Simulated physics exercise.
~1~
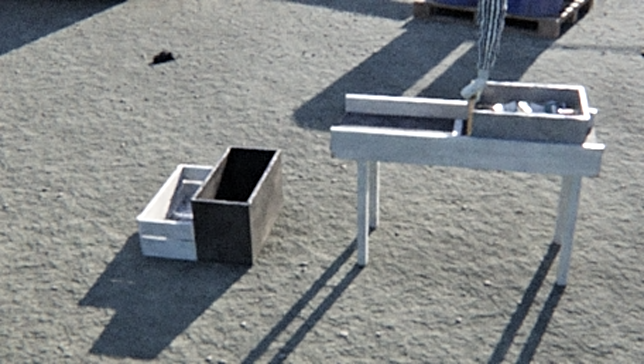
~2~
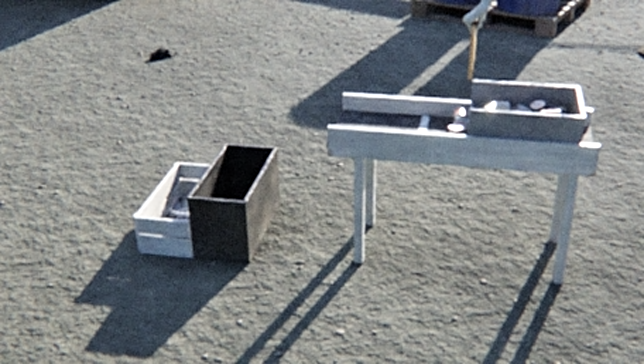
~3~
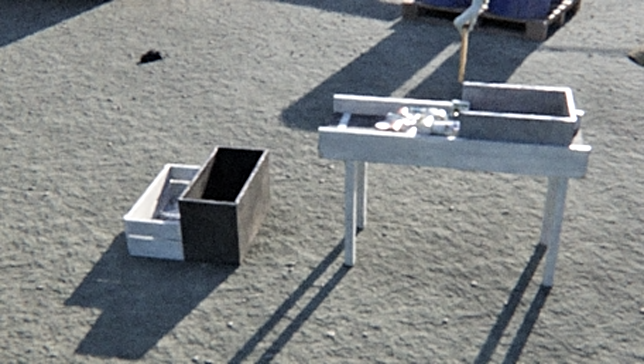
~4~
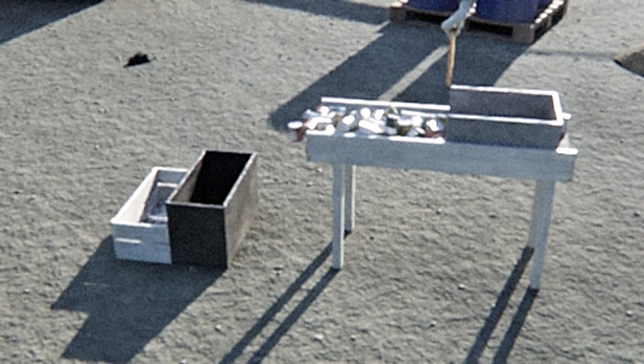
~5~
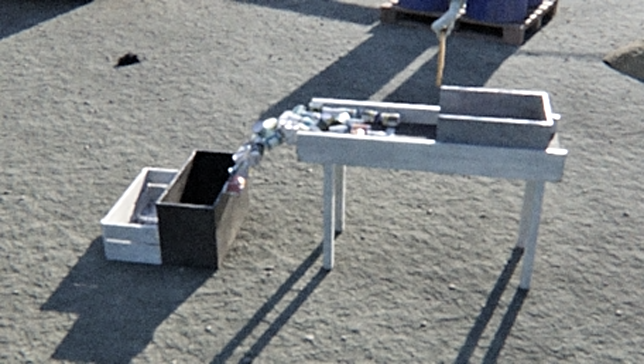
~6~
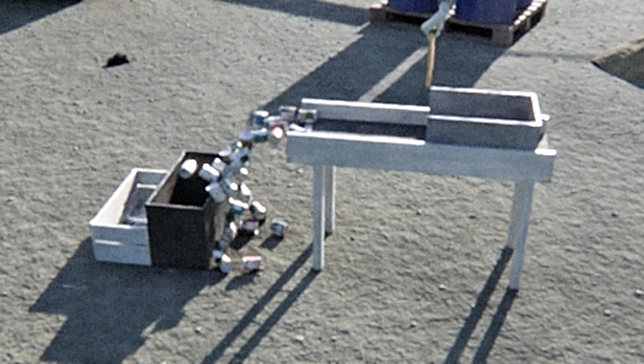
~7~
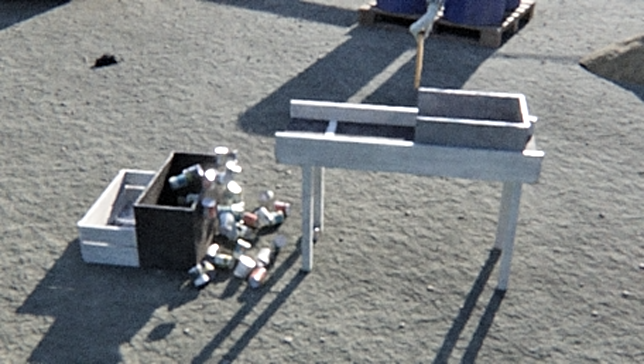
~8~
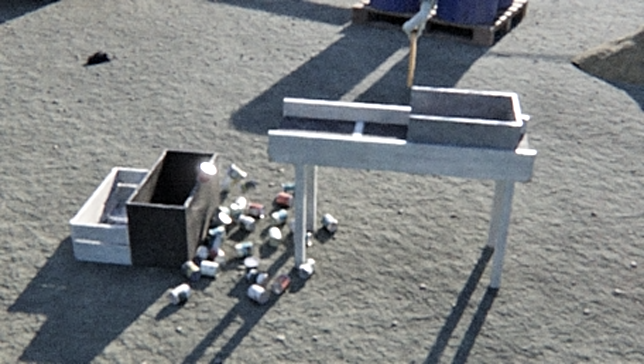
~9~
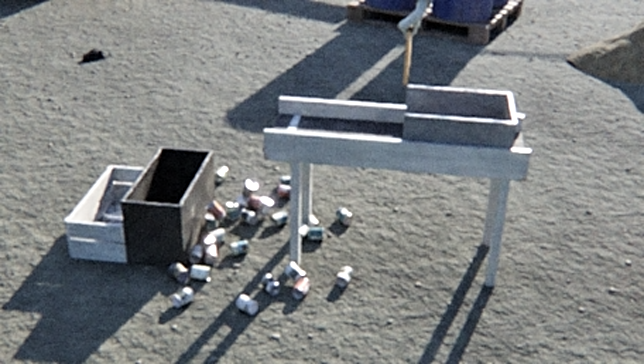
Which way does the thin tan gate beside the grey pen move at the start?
It moves up, drawn clear of the belt by the grey gripper holding its top.
On sunlit gritty grey ground, seen from above as the view pans slightly right, a pale raised belt carries a grey pen of small tins, with a black box and a white tub to the left. A grey hand-like gripper lifts a thin tan gate at the pen's left side. The tins ride left along the belt, spread out and spill off the end in a stream. Some drop into the black box, while many hit the ground short of it. Several roll back beneath the belt, and most end scattered between the box and the belt's legs.
